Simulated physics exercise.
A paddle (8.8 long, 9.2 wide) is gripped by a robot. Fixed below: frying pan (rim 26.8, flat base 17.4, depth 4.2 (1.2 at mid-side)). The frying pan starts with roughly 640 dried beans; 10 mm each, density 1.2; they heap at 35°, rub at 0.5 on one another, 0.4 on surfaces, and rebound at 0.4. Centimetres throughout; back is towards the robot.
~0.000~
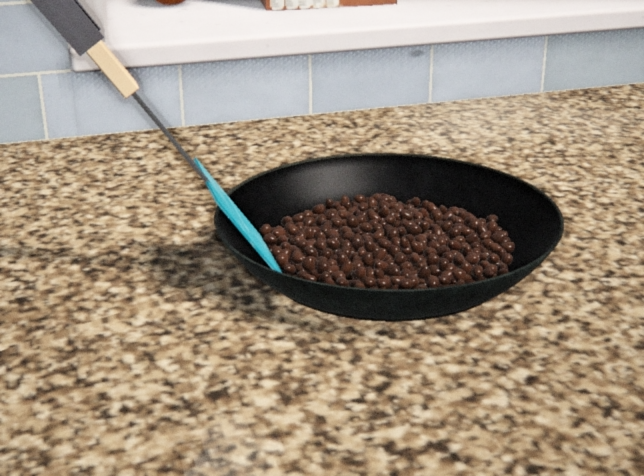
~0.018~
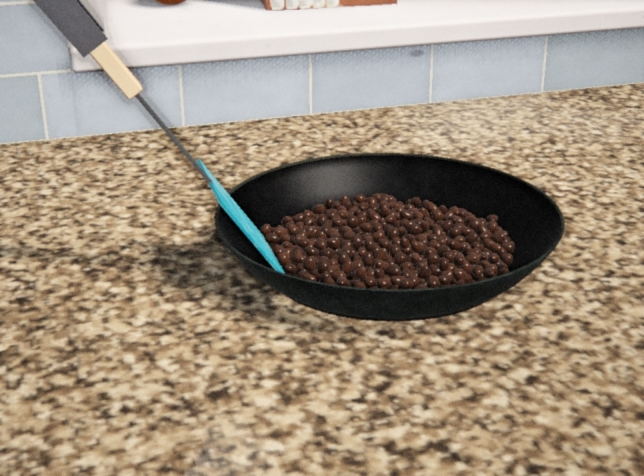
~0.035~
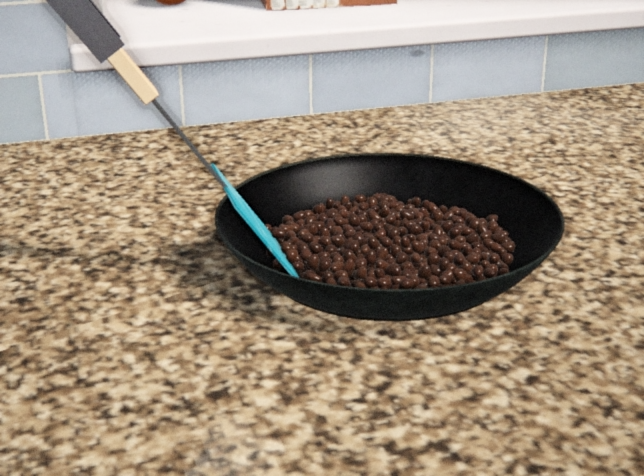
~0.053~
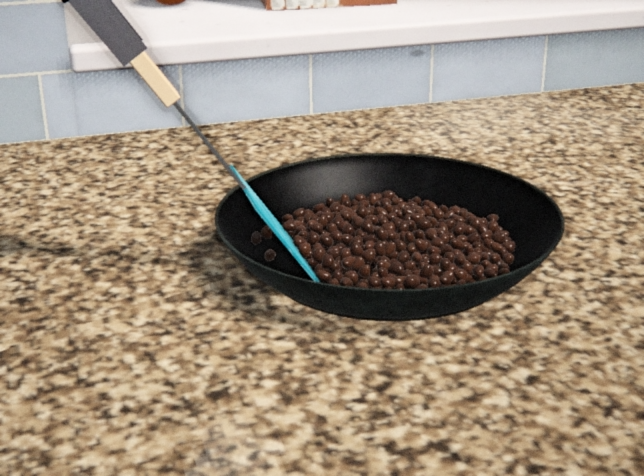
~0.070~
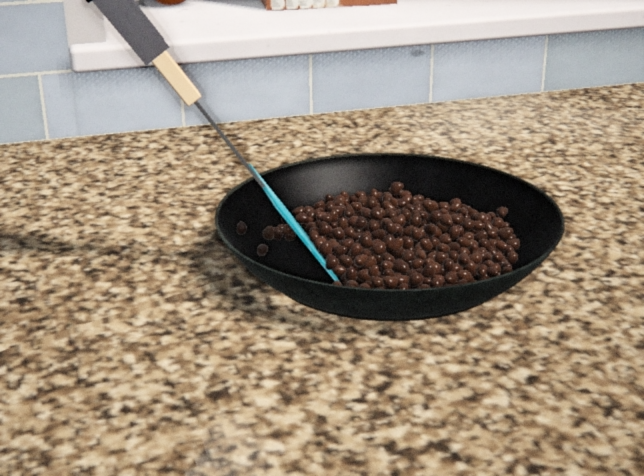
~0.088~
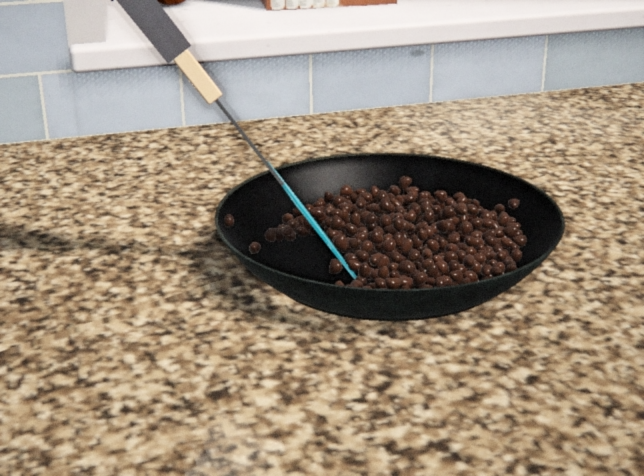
On a speckled countertop, a blue paddle pushes dark beans rightward in a black pan.
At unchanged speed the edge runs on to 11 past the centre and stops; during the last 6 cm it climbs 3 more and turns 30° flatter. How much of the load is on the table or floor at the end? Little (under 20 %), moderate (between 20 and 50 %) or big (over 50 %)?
Answer: Moderate; between 20 and 50 % of the dried beans finish on the table or floor.
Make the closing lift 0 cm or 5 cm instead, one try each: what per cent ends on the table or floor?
About 35 and 30 per cent.
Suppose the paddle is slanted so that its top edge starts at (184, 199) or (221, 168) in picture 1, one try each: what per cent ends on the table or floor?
About 35 and 35 per cent.
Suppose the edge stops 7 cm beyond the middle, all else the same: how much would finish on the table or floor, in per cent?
In that case some 5 per cent.
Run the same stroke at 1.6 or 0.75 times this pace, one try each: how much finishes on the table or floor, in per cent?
About 40 and 30 per cent.
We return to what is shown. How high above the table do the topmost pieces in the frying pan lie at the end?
Roughly 4.5 cm.
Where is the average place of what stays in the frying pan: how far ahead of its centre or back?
About 3.5 cm ahead.
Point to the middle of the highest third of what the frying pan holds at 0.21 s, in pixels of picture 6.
At about (491, 199).
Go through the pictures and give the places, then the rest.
The paddle top edge at (205, 179), sloping 56°; upper third of the load around (390, 240), from x 265 to 510, top at y 200; 639 in the frying pan, in the first frame.
The paddle top edge at (208, 180), sloping 56°; upper third of the load around (391, 239), from x 265 to 510, top at y 200, in the second frame.
The paddle top edge at (223, 184), sloping 56°; upper third of the load around (385, 240), from x 265 to 510, top at y 200, in the third frame.
The paddle top edge at (243, 186), sloping 56°; upper third of the load around (380, 236), from x 255 to 510, top at y 195, in the fourth frame.
The paddle top edge at (262, 184), sloping 56°; upper third of the load around (390, 227), from x 240 to 515, top at y 185, in the fifth frame.
The paddle top edge at (281, 182), sloping 56°; upper third of the load around (399, 224), from x 230 to 520, top at y 180; 639 in the frying pan, in the sixth frame.
After 0.15 s, sloping 56°, highest piece 6 above the table; 639 in the frying pan.
After 0.21 s, sloping 47°, highest piece 6 above the table; 634 in the frying pan, 1 on the table or floor, 4 on the blade or in flight.
After 0.44 s, sloping 26°, highest piece 11 above the table; 412 in the frying pan, 122 on the table or floor, 105 on the blade or in flight.
After 1.49 s, sloping 26°, highest piece 5 above the table; 412 in the frying pan, 227 on the table or floor.
In the end, 412 in the frying pan, 227 on the table or floor. That is 36 % on the table or floor.
